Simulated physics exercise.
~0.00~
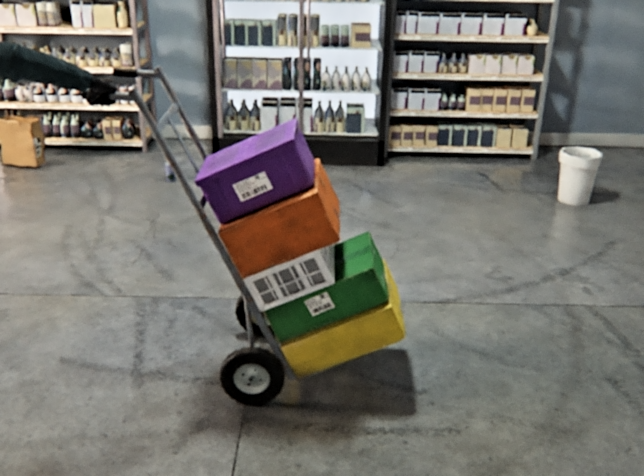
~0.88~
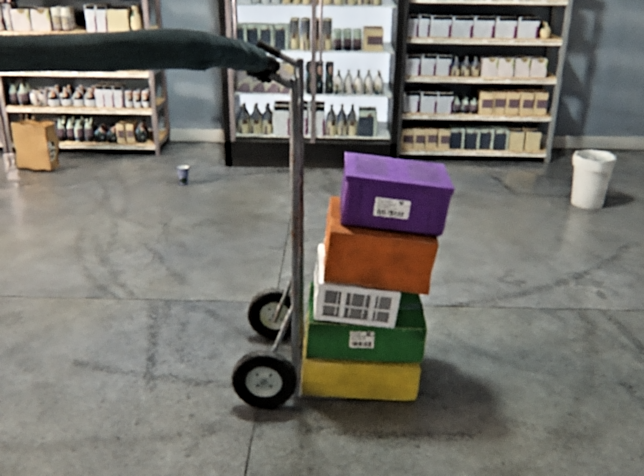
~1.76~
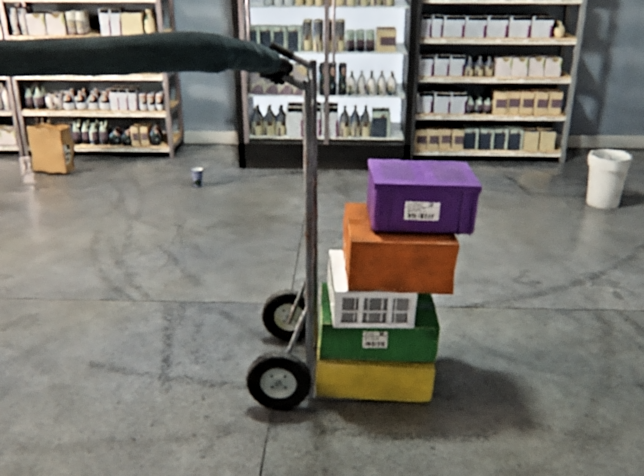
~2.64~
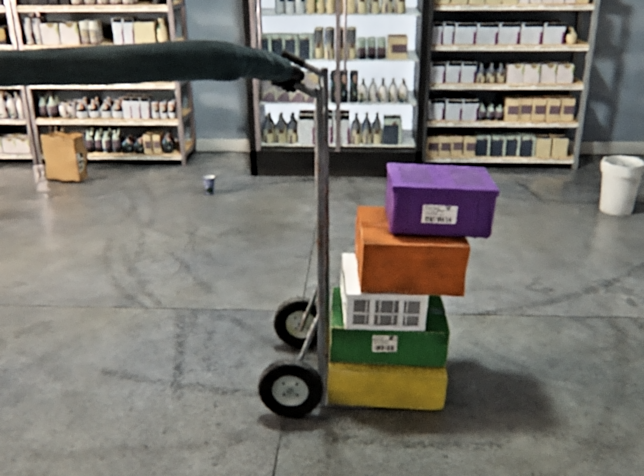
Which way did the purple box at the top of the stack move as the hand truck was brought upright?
The purple box moved to the right, ending up sticking out past the boxes beneath it.
A dark-sleeved arm lowered a tilted hand truck until it stood upright on the floor, and its stack of colored boxes shifted right, leaving the purple and orange ones jutting out past those below, still stacked.
